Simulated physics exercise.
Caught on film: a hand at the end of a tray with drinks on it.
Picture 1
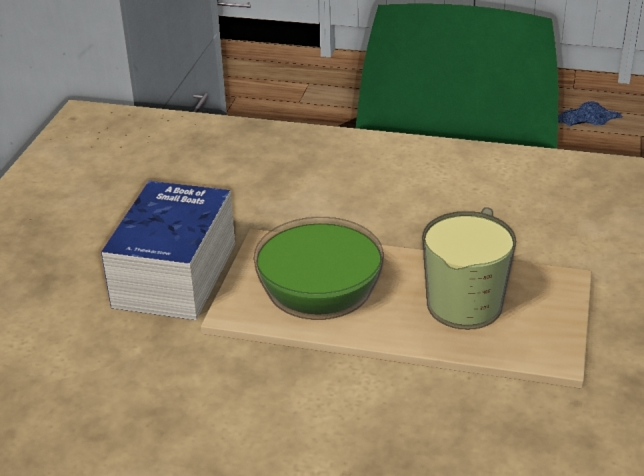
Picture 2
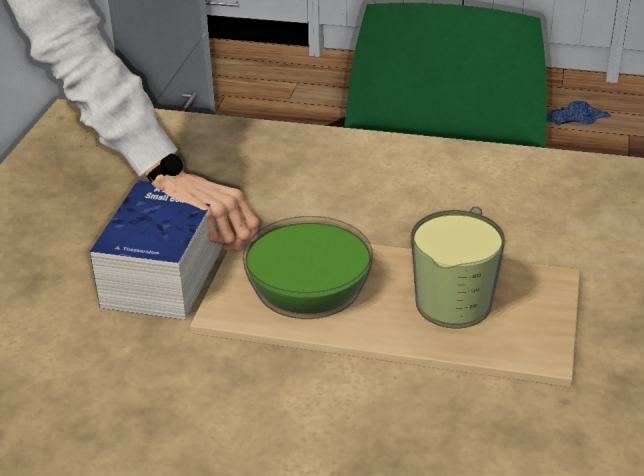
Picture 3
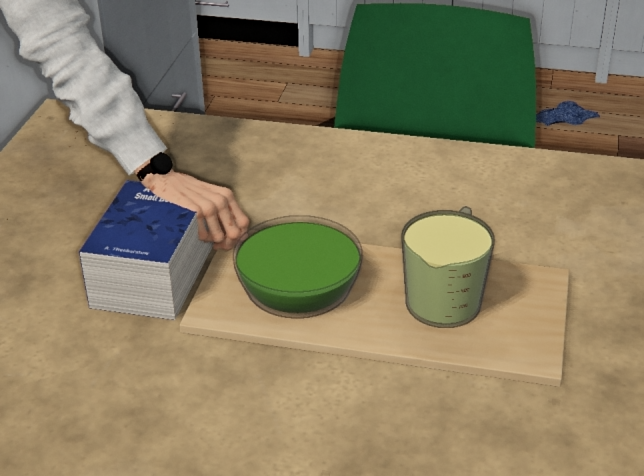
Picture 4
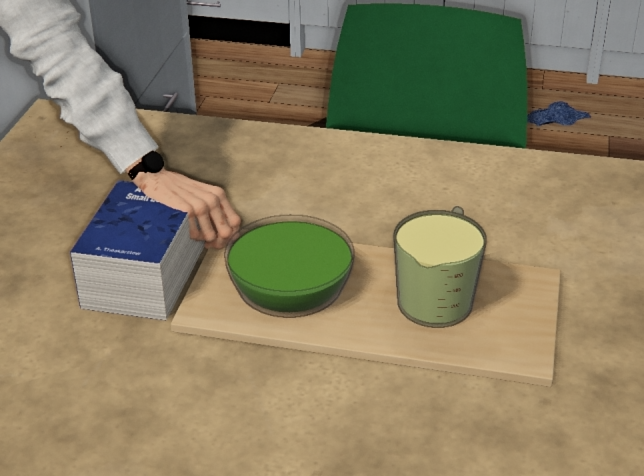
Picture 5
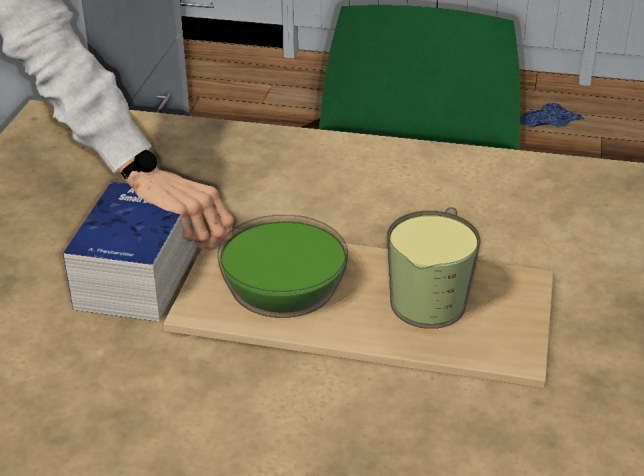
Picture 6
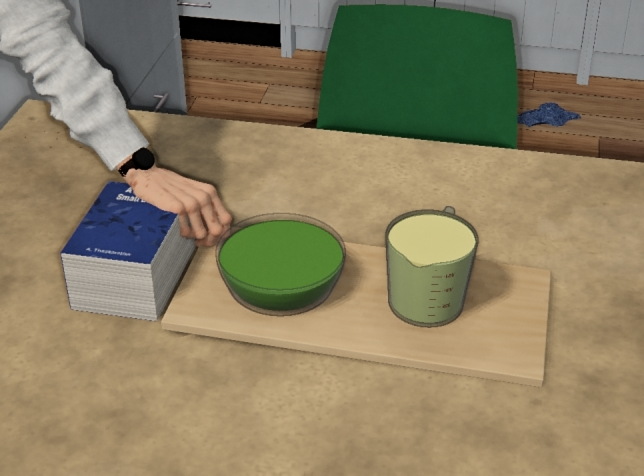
On a mottled tabletop, a bowl of green liquid and a nearly full measuring jug sat on a wooden board beside a thick book, and a hand reached in from the left and took the board's end, barely raising it.
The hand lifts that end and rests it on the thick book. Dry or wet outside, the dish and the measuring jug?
The dish loses some; the measuring jug loses some.
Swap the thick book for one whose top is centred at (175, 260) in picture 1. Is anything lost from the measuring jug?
Then: Holds.
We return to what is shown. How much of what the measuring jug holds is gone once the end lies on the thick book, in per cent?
I make it 6 per cent.
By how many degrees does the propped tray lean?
About 12°.
Next, the tray slopes by about 7°; dish, its rim is dry; measuring jug, its rim is dry.
After that, the tray slopes by about 14°; dish, it has slopped over; measuring jug, it has slopped over.
Finally, the tray slopes by about 12°, resting on the thick book; dish, it has slopped over; measuring jug, it has slopped over.
